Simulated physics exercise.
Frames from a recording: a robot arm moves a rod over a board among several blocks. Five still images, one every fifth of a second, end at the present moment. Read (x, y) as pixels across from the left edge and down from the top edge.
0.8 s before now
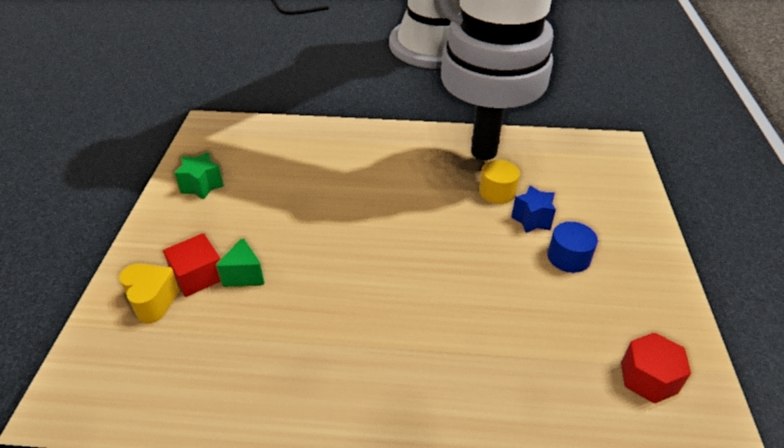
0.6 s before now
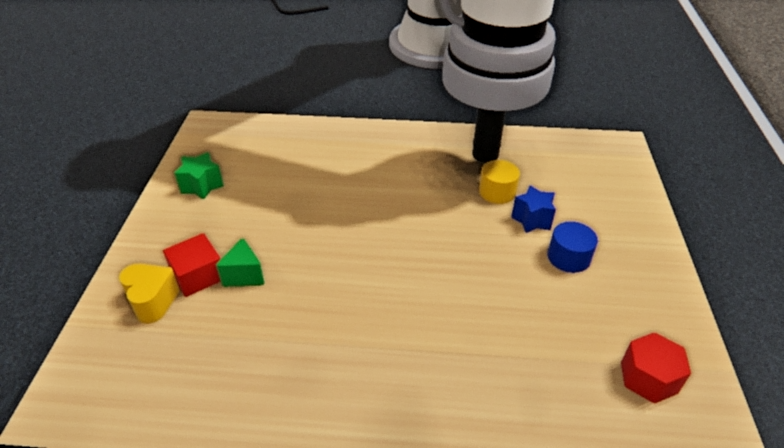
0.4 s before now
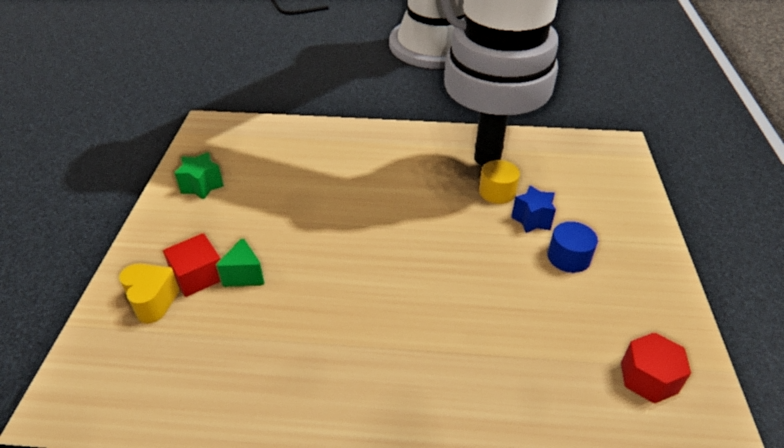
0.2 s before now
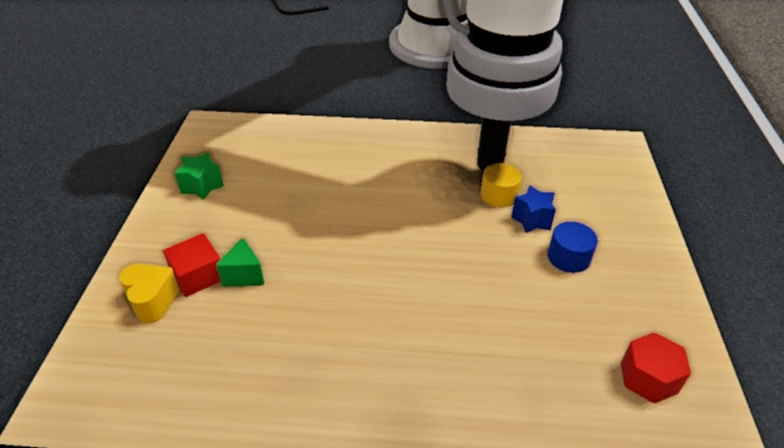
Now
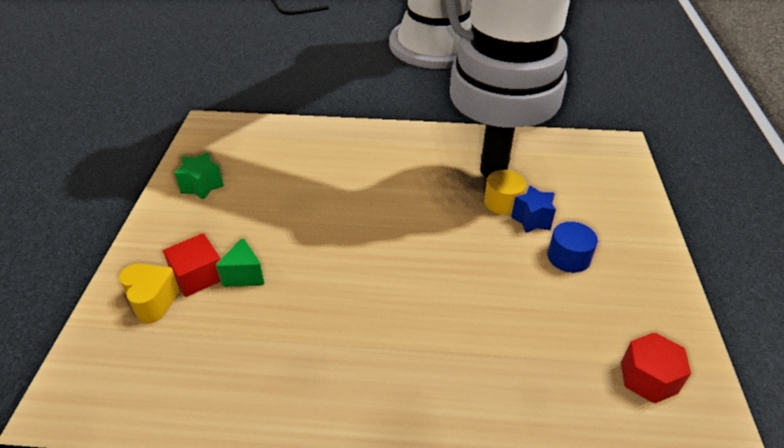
On a wooden board scattered with colorful blocks, a robot arm lowered its black rod slightly toward the viewer and nudged the yellow round block a short way toward the blue star.
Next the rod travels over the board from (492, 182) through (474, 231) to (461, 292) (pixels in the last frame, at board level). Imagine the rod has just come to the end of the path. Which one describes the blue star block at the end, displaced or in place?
At the end of the path, the blue star block has moved off its old spot.
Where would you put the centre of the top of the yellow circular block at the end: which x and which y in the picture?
At (513, 219).
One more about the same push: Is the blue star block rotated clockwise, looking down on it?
No, I don't think so.
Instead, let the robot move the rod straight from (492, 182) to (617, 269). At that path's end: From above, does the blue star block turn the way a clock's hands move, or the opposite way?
Viewed from above, clockwise.
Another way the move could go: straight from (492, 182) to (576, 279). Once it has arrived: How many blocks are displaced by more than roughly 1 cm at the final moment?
Total: Three-plus.
On the path given first. One third of the way, rod at (480, 203); yellow circular block at (510, 208); blue star block at (546, 205), turned 45° anticlockwise.
Two thirds of the way, rod at (471, 240); yellow circular block at (513, 219); blue star block at (547, 205), turned 50° anticlockwise.
At the end, rod at (462, 282); yellow circular block at (513, 219); blue star block at (547, 205), turned 50° anticlockwise.
